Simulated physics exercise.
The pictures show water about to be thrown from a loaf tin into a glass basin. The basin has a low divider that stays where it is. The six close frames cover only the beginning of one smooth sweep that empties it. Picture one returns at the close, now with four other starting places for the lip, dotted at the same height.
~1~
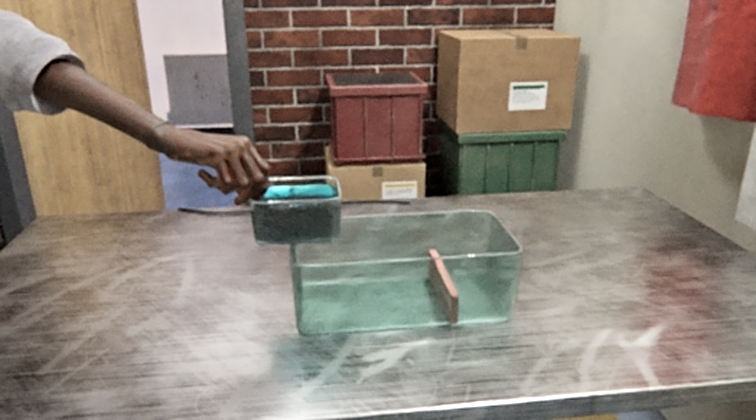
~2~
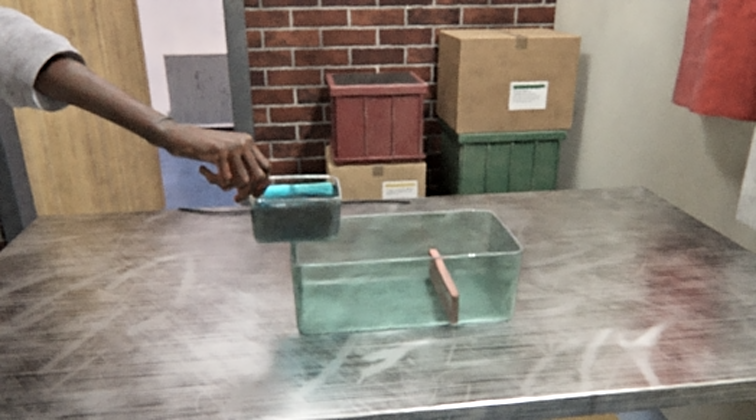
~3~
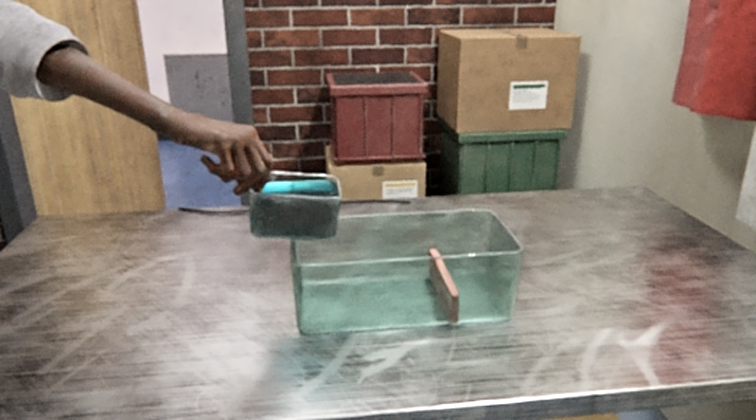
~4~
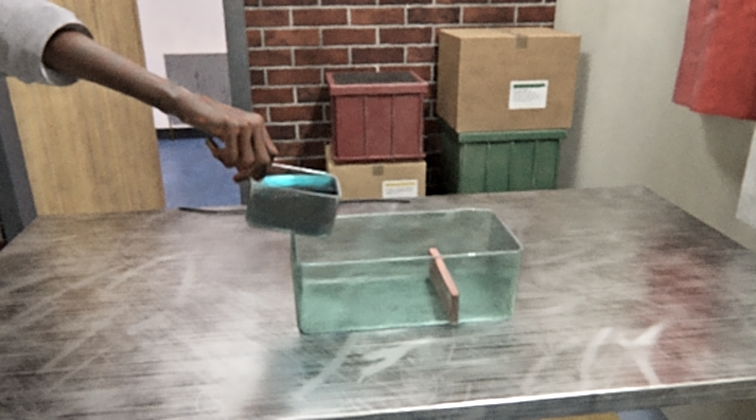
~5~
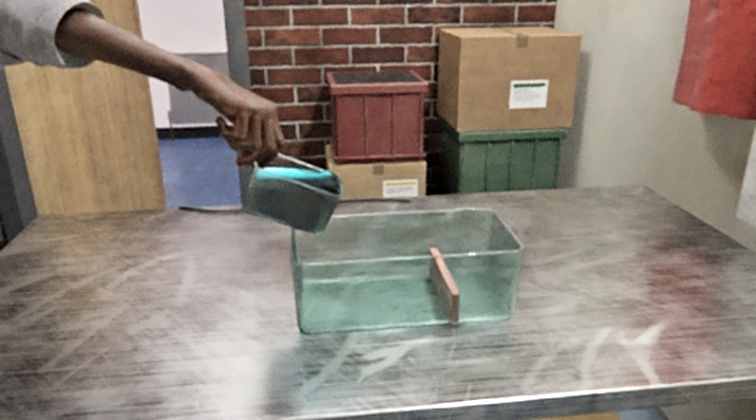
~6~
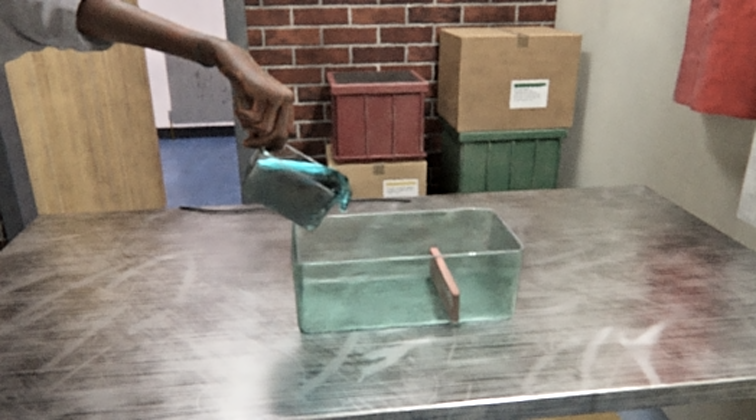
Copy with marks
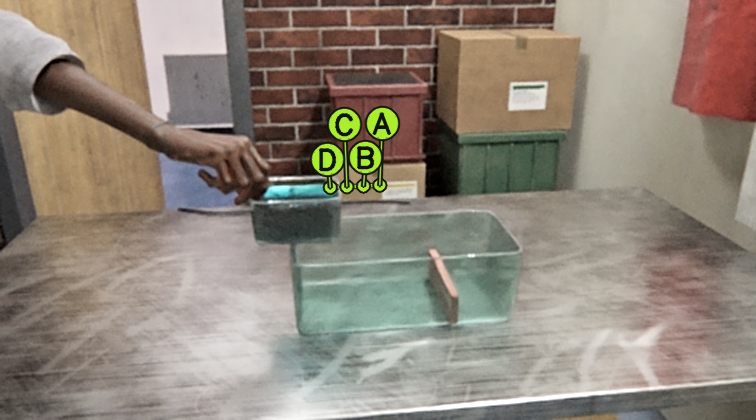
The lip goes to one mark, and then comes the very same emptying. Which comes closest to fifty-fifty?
A.
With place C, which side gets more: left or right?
More ends on the left.
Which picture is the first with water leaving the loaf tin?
In picture 5.
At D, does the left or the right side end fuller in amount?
The left one.
On the marked copy, A at (379, 185); B at (363, 185); C at (346, 186); D at (330, 187).
If A is chosen, about 48 % ends left of the wall and 50 % right of it.
If B is chosen, about 86 % ends left of the wall and 13 % right of it.
If C is chosen, about 96 % ends left of the wall and 2 % right of it.
If D is chosen, about 91 % ends left of the wall and 6 % right of it; 3 % is lost outside.
